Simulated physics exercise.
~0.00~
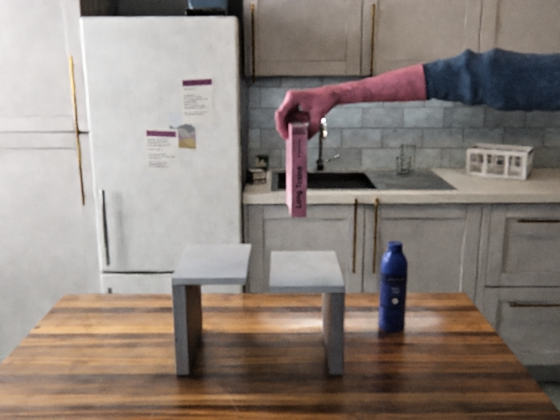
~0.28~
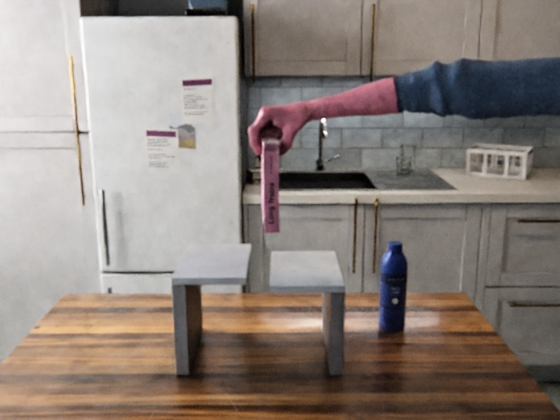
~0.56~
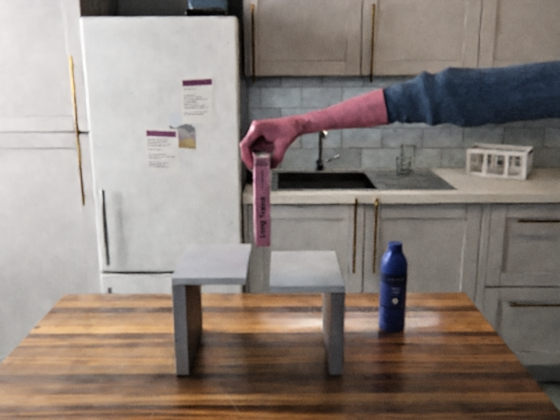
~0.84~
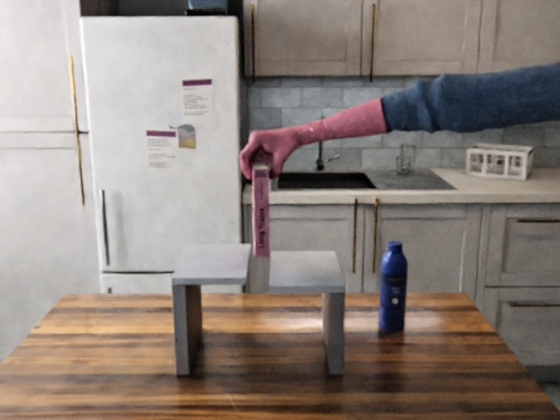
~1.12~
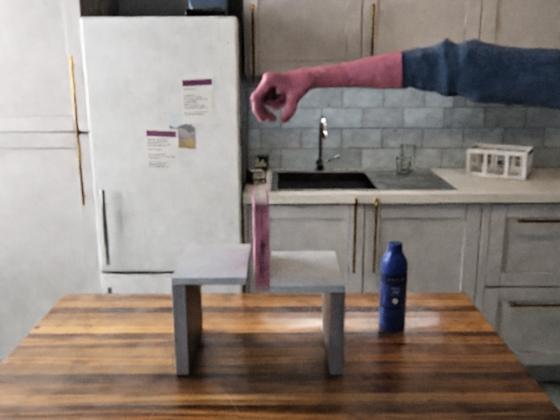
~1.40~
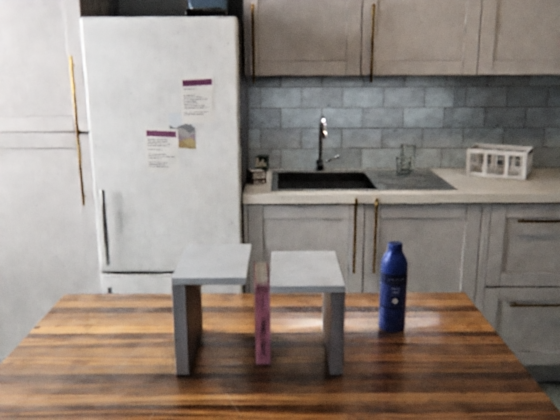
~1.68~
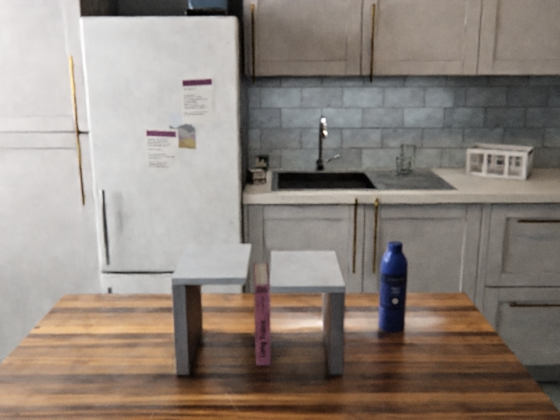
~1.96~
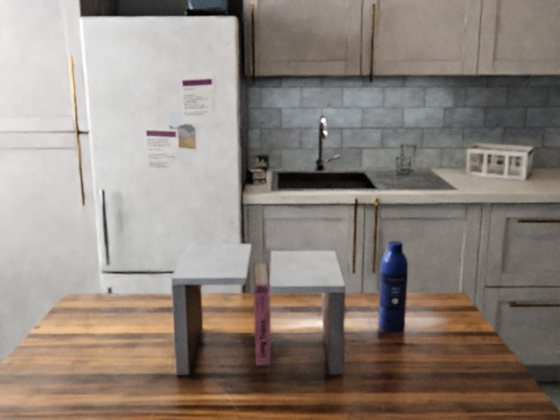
A hand in a blue sleeve reaches in from the right, holding a slim pink book upright above a wooden table in a grey kitchen, seen from the front. On the table, two grey pieces form a stand with a narrow gap in its top, and a blue bottle stands to the right. The hand moves the book left and lowers it until it is over the gap. It then lets go and draws back as the book drops into the opening. The book slips through and ends upright on the table between the supports, while the bottle stays in place.
